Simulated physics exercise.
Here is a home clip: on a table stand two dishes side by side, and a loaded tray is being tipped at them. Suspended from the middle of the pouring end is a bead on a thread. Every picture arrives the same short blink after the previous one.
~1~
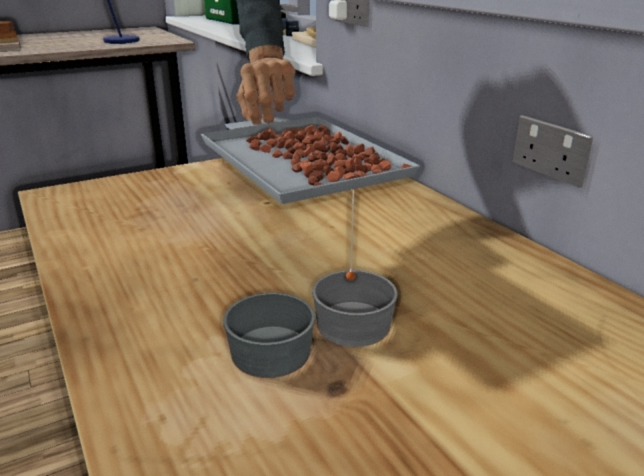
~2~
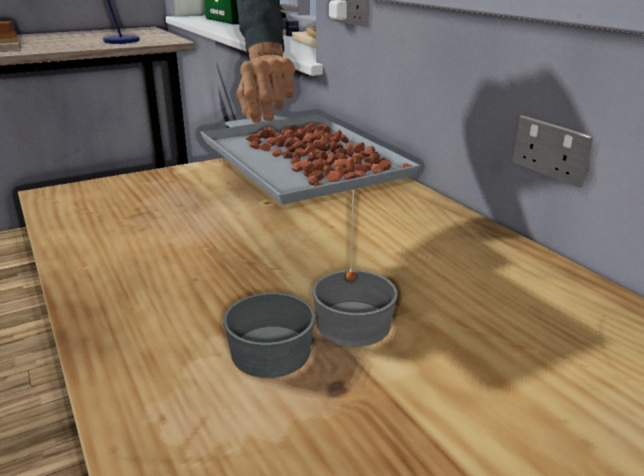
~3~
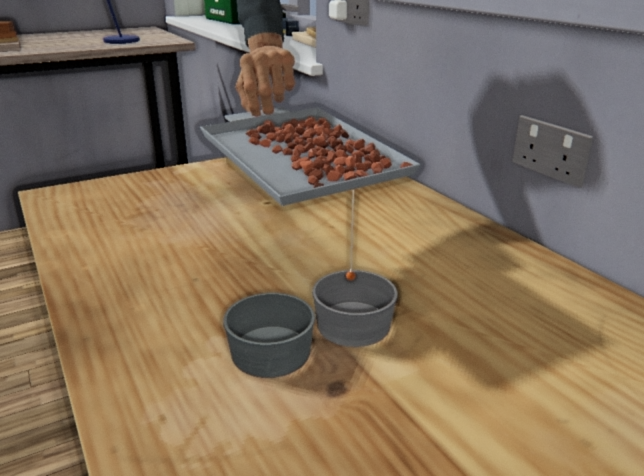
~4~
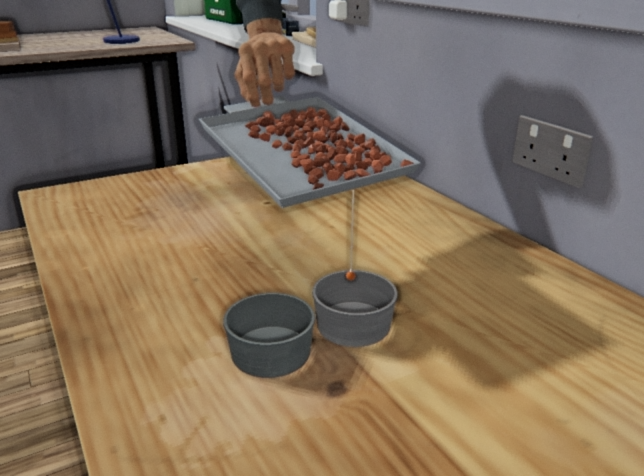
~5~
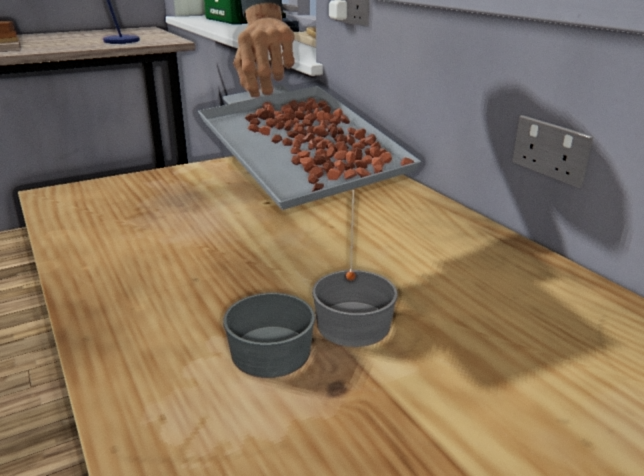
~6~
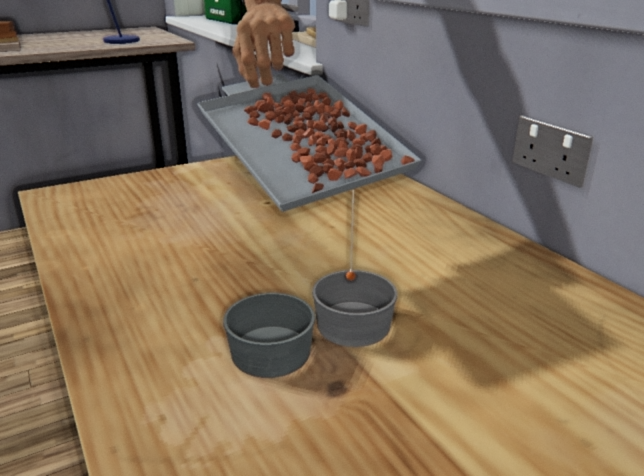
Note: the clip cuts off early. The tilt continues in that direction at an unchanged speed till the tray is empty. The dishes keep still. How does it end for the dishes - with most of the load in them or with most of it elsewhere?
Most likely the spill will be the lesser part.
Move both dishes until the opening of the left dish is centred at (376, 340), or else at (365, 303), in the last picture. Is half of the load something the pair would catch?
Try 1: Not up to half; try 2: Not up to half.
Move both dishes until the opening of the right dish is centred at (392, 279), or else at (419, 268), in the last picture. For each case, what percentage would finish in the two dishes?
Close to 60 in a hundred, then close to 10 in a hundred.
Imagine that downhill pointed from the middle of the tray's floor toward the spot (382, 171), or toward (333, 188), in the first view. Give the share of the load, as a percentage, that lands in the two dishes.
Near 0 % and, after that, 40 %.
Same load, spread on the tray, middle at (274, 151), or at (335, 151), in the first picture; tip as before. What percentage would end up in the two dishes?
Estimates in order: 70 percent, 70 percent.
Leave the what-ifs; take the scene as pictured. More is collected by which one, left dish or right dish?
It's the one placed left that wins here.
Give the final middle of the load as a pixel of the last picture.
Resting centre, last picture - approx. (285, 346).
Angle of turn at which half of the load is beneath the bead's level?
The angle is around 80°.
Soon, tray tipped steeply; nearly all on the tray; a stray few in the left dish; a small part in the air.
A while on, tray tipped right over; a stray few on the tray; about two thirds in the left dish; a small part in the right dish; about a quarter outside both; a small part in the air.
Towards the end, tray tipped past a quarter turn; about two thirds in the left dish; a small part in the right dish; about a quarter outside both.
Finally, tray tipped past a quarter turn; about two thirds in the left dish; a small part in the right dish; about a quarter outside both.
